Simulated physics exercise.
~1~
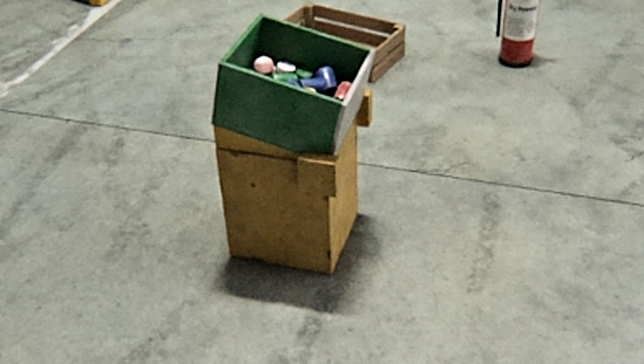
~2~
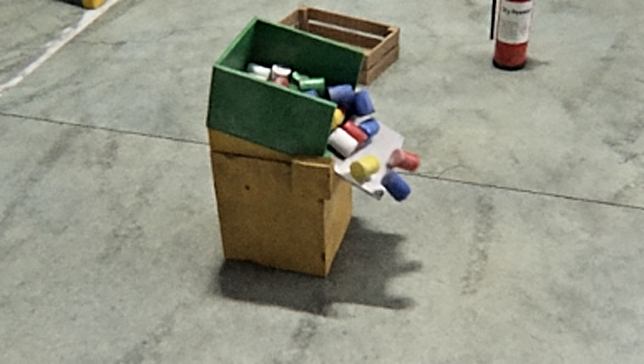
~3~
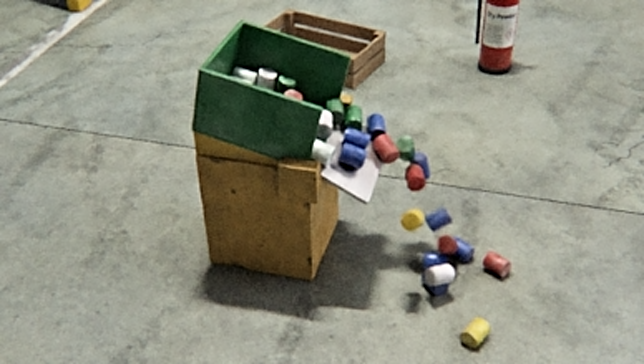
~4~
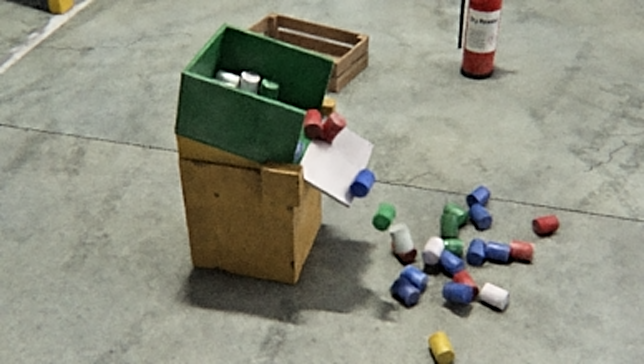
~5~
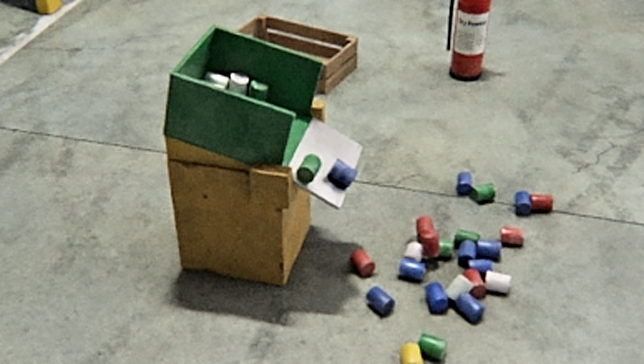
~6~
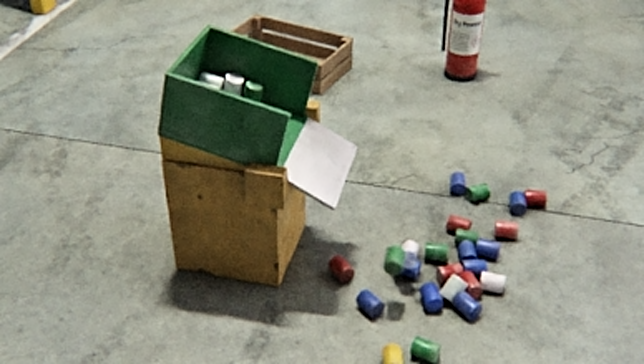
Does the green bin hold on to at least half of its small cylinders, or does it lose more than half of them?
The green bin loses more than half of its small cylinders. Most of them end up scattered on the floor to the right, while a few remain inside.
